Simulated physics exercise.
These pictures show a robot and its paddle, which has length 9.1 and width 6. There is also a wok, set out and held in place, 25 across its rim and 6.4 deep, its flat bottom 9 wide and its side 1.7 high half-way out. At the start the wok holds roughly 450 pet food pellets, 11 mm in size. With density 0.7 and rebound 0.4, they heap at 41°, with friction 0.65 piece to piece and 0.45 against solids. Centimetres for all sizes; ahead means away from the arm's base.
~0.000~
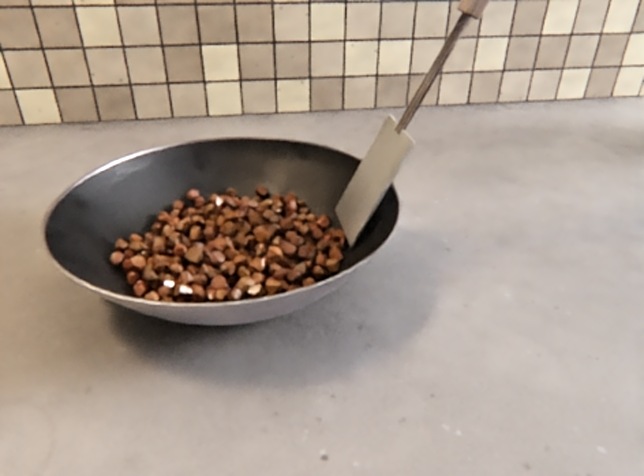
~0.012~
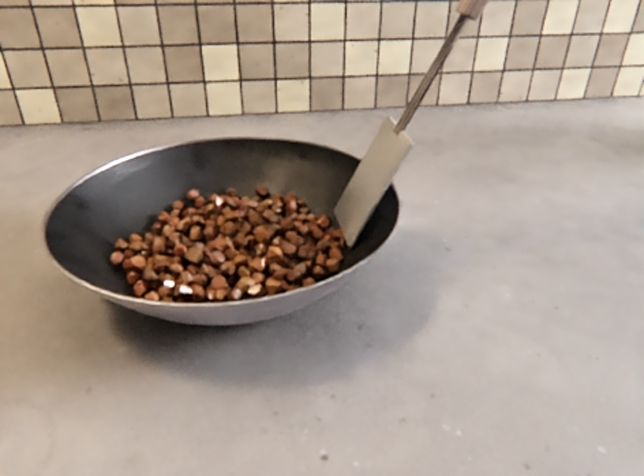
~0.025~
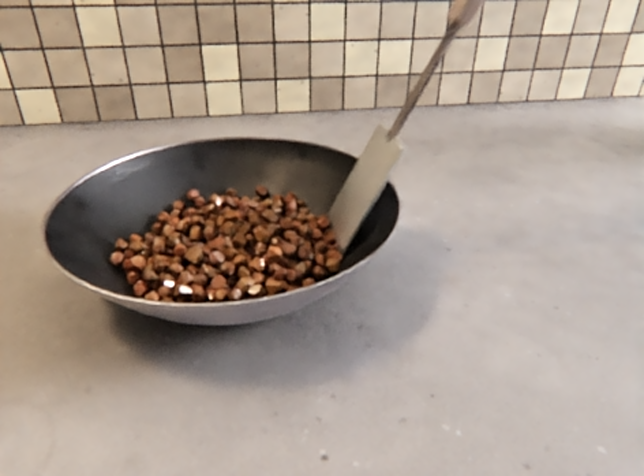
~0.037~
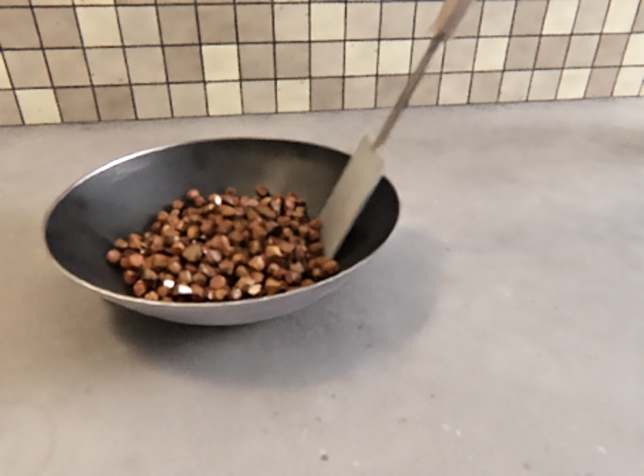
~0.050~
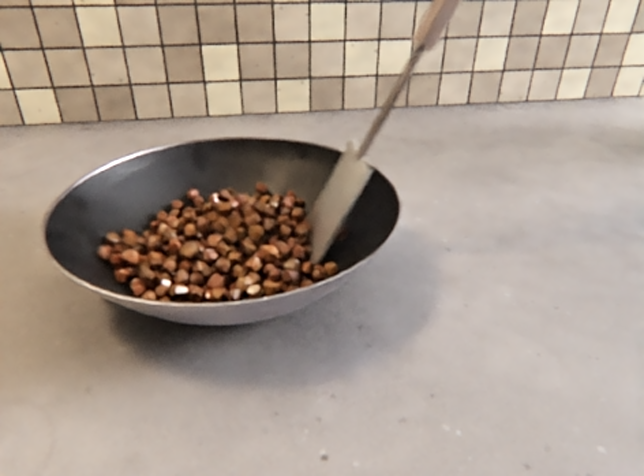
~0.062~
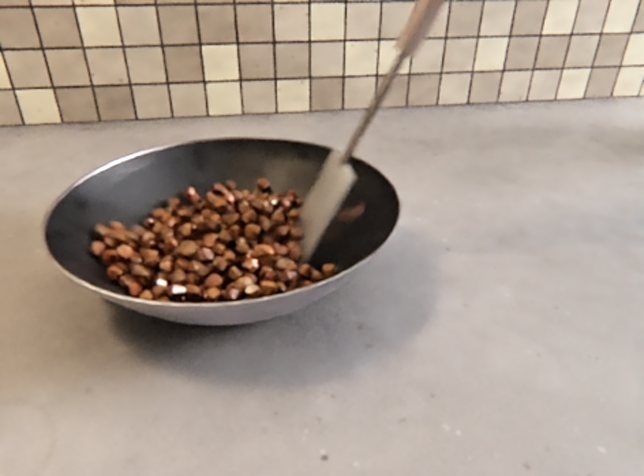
A wooden-handled paddle rested at the right side of a dark wok on a gray counter, then moved a short way left, nudging the heap of small brown pellets leftward.
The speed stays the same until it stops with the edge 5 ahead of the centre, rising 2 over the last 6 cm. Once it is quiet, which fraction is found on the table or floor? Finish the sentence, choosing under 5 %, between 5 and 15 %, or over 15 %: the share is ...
The share is between 5 and 15 %.
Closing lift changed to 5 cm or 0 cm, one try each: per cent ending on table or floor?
Close to 10 and 10 percent respectively.
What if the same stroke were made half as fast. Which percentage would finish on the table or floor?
Roughly 0 per cent, I'd say.
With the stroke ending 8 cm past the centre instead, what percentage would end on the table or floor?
About 35 %.
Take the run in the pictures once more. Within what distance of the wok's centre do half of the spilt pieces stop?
Estimate: Near 20 cm.
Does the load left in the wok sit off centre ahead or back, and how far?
The balance point lies close to 4.5 cm ahead.
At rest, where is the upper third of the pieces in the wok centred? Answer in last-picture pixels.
(115, 228).
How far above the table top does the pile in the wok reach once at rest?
It reaches about 7.5 cm.
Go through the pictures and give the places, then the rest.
The first picture shows the paddle top edge at (401, 127), sloping 63°; upper third of the load around (232, 237), from x 115 to 345, top at y 190; 453 in the wok.
The second picture shows the paddle top edge at (400, 128), sloping 63°; upper third of the load around (232, 237), from x 115 to 345, top at y 190.
The third picture shows the paddle top edge at (392, 135), sloping 63°; upper third of the load around (231, 237), from x 115 to 340, top at y 190.
The fourth picture shows the paddle top edge at (378, 145), sloping 63°; upper third of the load around (227, 237), from x 115 to 330, top at y 190.
The fifth picture shows the paddle top edge at (361, 154), sloping 63°; upper third of the load around (223, 237), from x 105 to 345, top at y 190.
The sixth picture shows the paddle top edge at (345, 161), sloping 63°; upper third of the load around (214, 236), from x 100 to 360, top at y 185; 453 in the wok.
After 0.09 s, sloping 63°, highest piece 9 above the table; 453 in the wok.
After 0.12 s, sloping 63°, highest piece 12 above the table; 449 in the wok, 4 on the blade or in flight.
After 0.34 s, sloping 63°, highest piece 14 above the table; 410 in the wok, 22 on the table or floor, 21 on the blade or in flight.
After 1.39 s, sloping 63°, highest piece 7 above the table; 409 in the wok, 44 on the table or floor.
In the end, 409 in the wok, 44 on the table or floor. That is 10 % on the table or floor.
